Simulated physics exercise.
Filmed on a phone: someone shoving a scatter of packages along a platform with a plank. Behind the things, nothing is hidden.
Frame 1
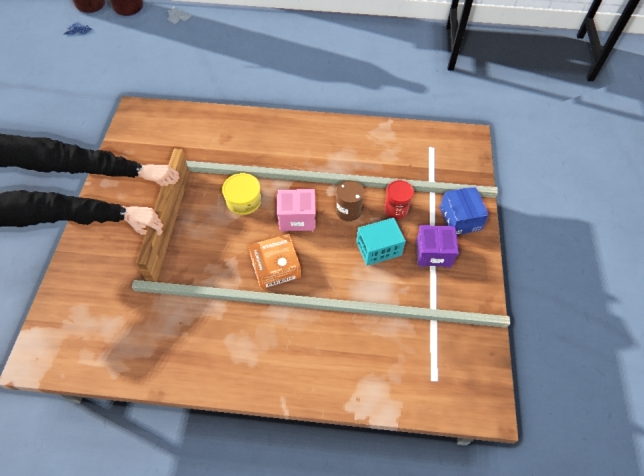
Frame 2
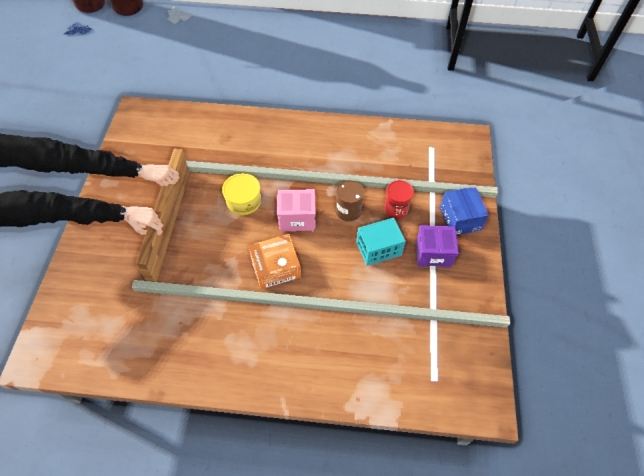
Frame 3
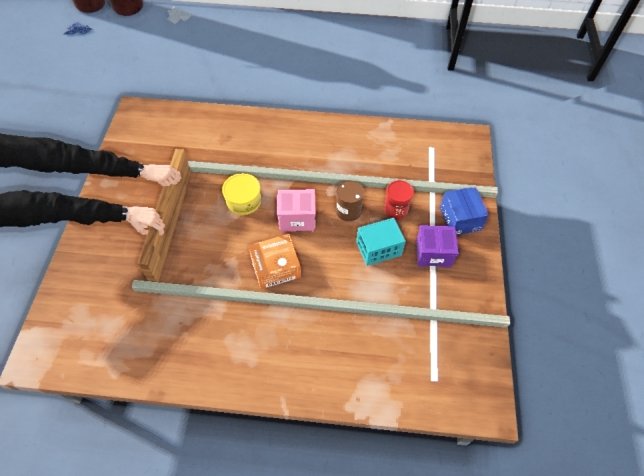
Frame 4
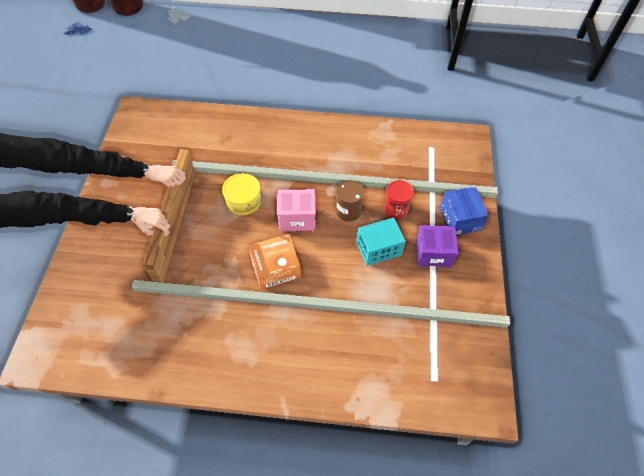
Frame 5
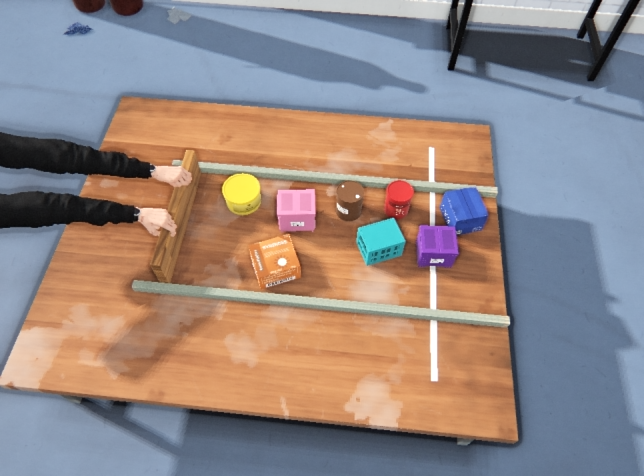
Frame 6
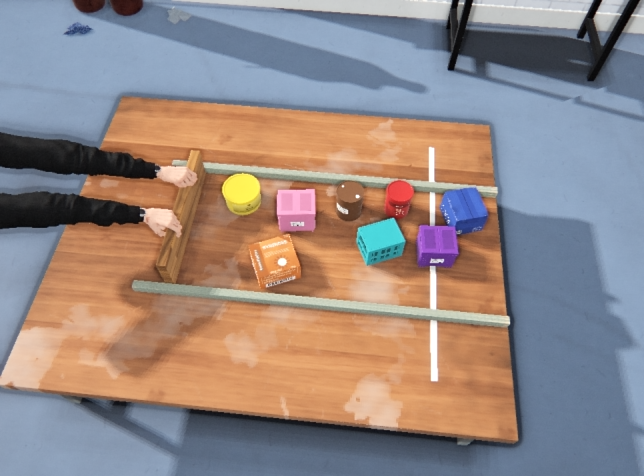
At the start, two hands hold a wooden plank upright at the left of a tabletop, with colourful boxes and round containers scattered between two pale rails. The hands then slide the plank slightly right, leaving a gap before the yellow container, while all the packages stay still.
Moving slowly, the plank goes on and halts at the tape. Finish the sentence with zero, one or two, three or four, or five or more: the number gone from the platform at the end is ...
The number gone from the platform at the end is one or two.
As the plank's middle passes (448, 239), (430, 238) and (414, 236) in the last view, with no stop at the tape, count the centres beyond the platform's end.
Respectively 2, 2 and 0.
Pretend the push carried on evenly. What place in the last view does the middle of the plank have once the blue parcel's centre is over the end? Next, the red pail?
Points: About (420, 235) and about (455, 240).
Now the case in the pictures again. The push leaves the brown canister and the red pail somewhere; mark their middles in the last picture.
The brown canister comes to rest close to (479, 228), while the red pail rests close to (480, 199).
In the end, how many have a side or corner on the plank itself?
All in all, 3.
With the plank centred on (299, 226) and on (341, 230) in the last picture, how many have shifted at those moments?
The count reaches 4 first and 6 second.
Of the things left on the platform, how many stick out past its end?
0, I think.
Soon after, none off yet; blue parcel at rest near (463, 211); purple tote at rest near (436, 247); red pail at rest near (398, 200).
In the end, the number that fall off is one or two; gone, purple tote and blue parcel.
